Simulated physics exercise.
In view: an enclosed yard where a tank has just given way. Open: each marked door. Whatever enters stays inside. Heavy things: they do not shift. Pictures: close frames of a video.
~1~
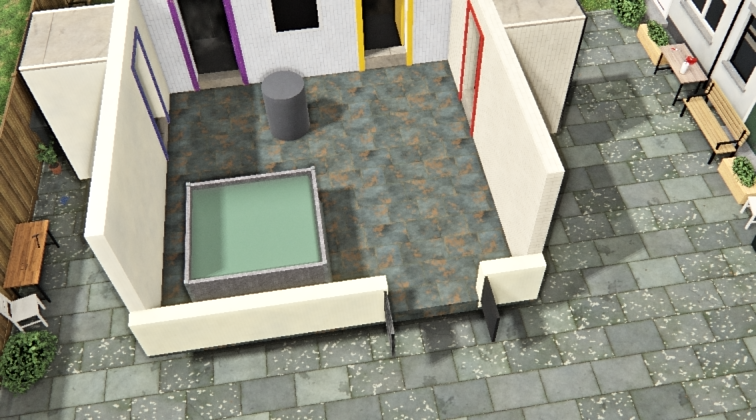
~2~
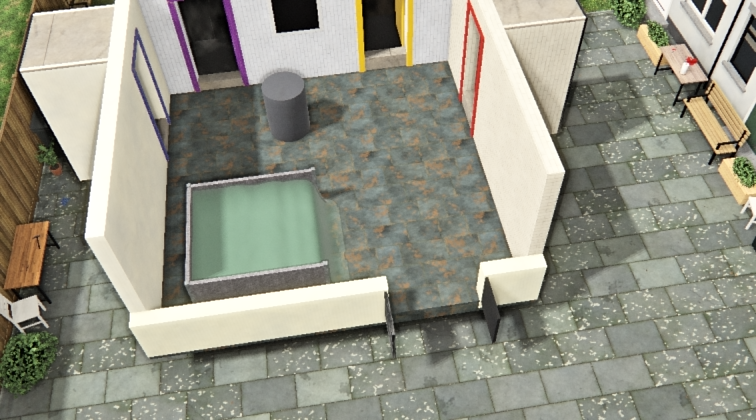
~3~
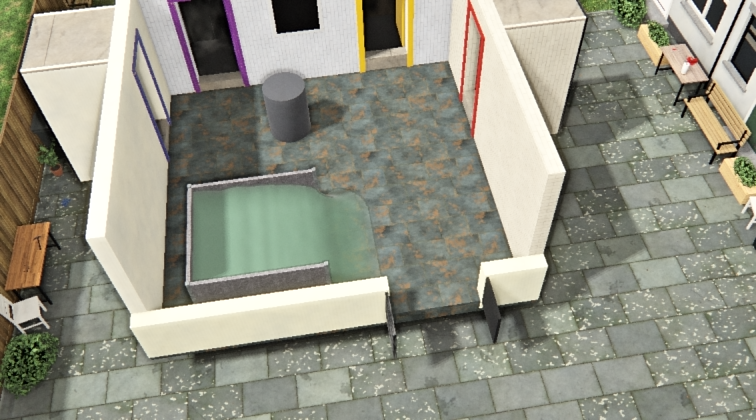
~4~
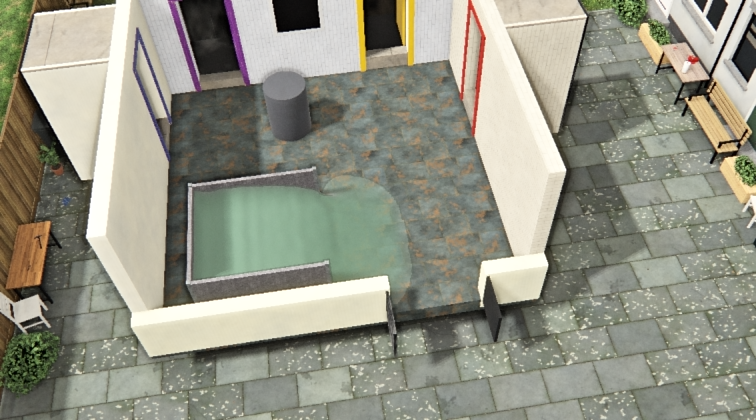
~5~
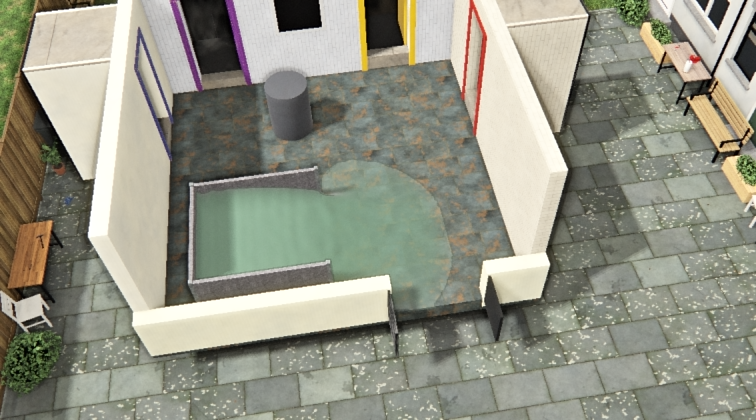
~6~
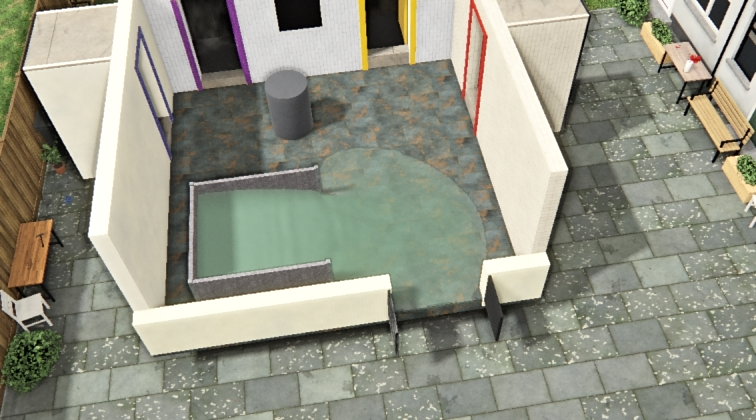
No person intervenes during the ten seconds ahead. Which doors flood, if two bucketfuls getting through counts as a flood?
The purple door does not flood; the yellow door does not flood; the blue door does not flood; the red door does not flood.
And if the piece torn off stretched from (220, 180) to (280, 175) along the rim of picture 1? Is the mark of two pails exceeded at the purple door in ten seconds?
As far as I can tell, the purple door door breaks the threshold.
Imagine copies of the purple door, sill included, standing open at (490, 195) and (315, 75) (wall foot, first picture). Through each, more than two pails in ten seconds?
Note, in sequence - door one ends up higher; door two ends up lower.
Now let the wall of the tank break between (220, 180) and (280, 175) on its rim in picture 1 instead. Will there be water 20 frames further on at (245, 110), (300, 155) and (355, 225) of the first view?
Submerged, submerged, unwetted.
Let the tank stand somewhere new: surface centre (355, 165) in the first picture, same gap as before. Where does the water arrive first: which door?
Door marked red.
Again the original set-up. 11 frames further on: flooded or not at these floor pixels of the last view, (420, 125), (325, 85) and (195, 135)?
The three points read soaked through, clear and clear.
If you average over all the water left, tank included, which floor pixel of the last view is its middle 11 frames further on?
I'd put my finger on (383, 225).
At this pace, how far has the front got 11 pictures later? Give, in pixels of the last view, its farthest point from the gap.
Best guess: Near (446, 61).
A moment on, water covers 40 % of the floor; the purple door not reached, the yellow door not reached, the blue door not reached, the red door wet at the sill, nothing in.
Next, water covers 45 % of the floor; the purple door not reached, the yellow door not reached, the blue door not reached, the red door wet at the sill, nothing in.
Then, water covers 55 % of the floor; the purple door not reached, the yellow door wet at the sill, nothing in, the blue door not reached, the red door wet at the sill, nothing in.
Later, water covers 85 % of the floor; the purple door wet at the sill, nothing in, the yellow door wet at the sill, nothing in, the blue door wet at the sill, nothing in, the red door wet at the sill, nothing in.
In the end, water covers 95 % of the floor; the purple door wet at the sill, nothing in, the yellow door wet at the sill, nothing in, the blue door wet at the sill, nothing in, the red door wet at the sill, nothing in.
